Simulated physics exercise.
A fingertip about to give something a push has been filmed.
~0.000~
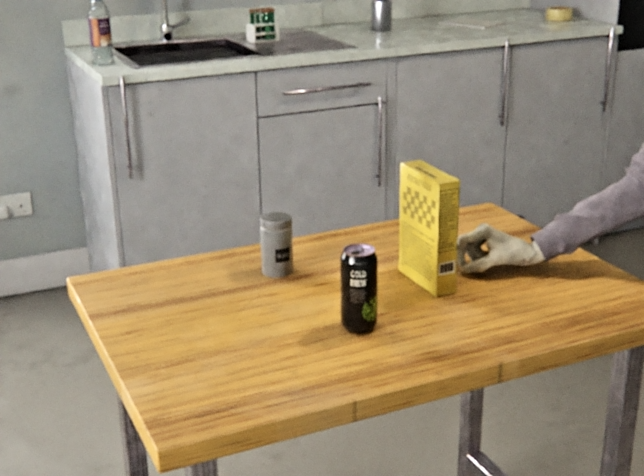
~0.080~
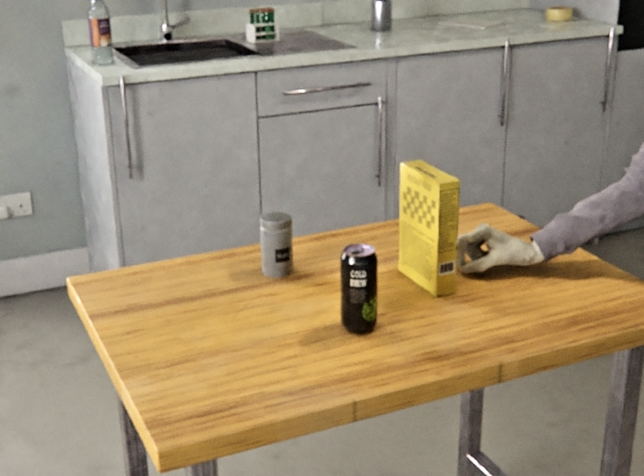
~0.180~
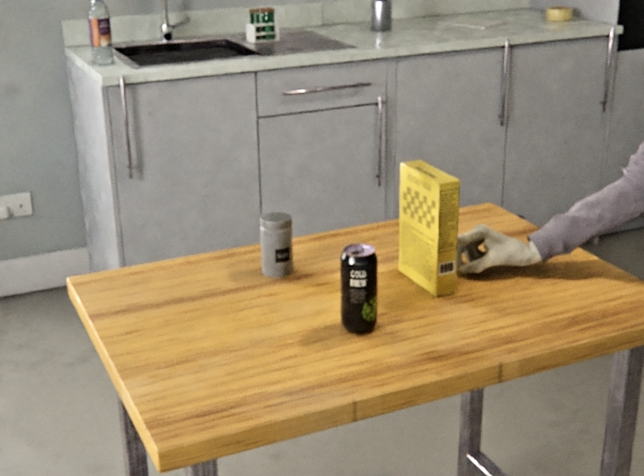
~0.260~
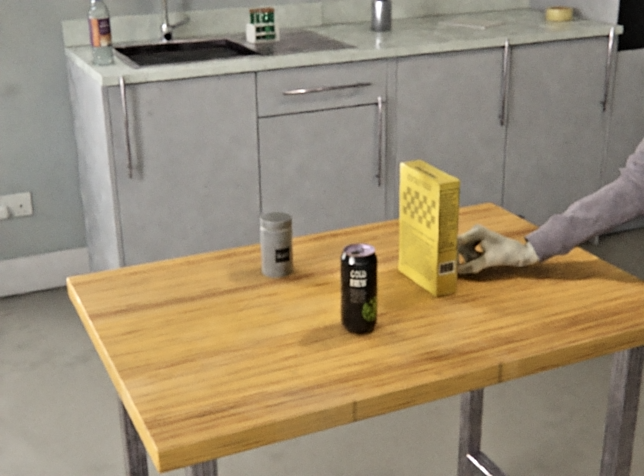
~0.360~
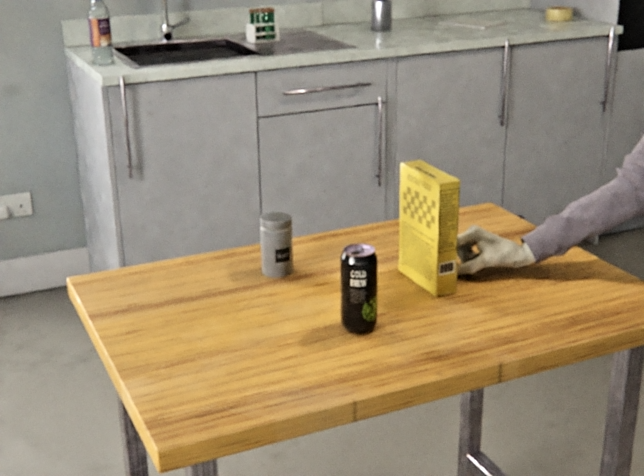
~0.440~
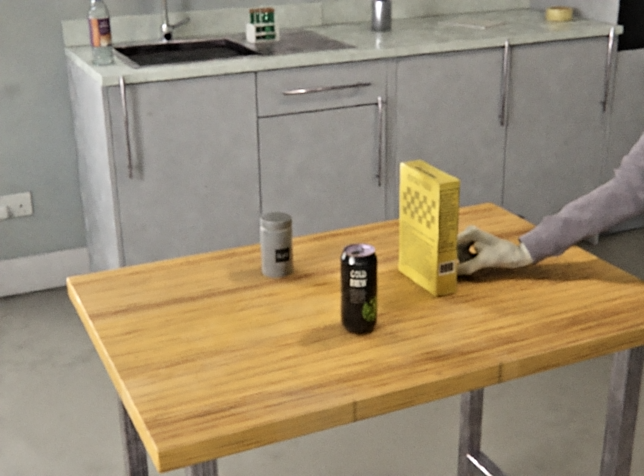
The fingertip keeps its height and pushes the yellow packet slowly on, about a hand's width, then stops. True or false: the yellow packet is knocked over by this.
False.
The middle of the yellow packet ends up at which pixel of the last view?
End position, last frame: About (369, 238).
After 0.94 s, yellow packet shifted a little near (417, 229).
After 1.54 s, yellow packet shifted a little near (394, 234).
After 2.14 s, yellow packet shifted about its own width near (370, 238).
In the end (3.0 s), moved from the start, yellow packet. At the end, from the last picture's camera, yellow packet near (369, 238).
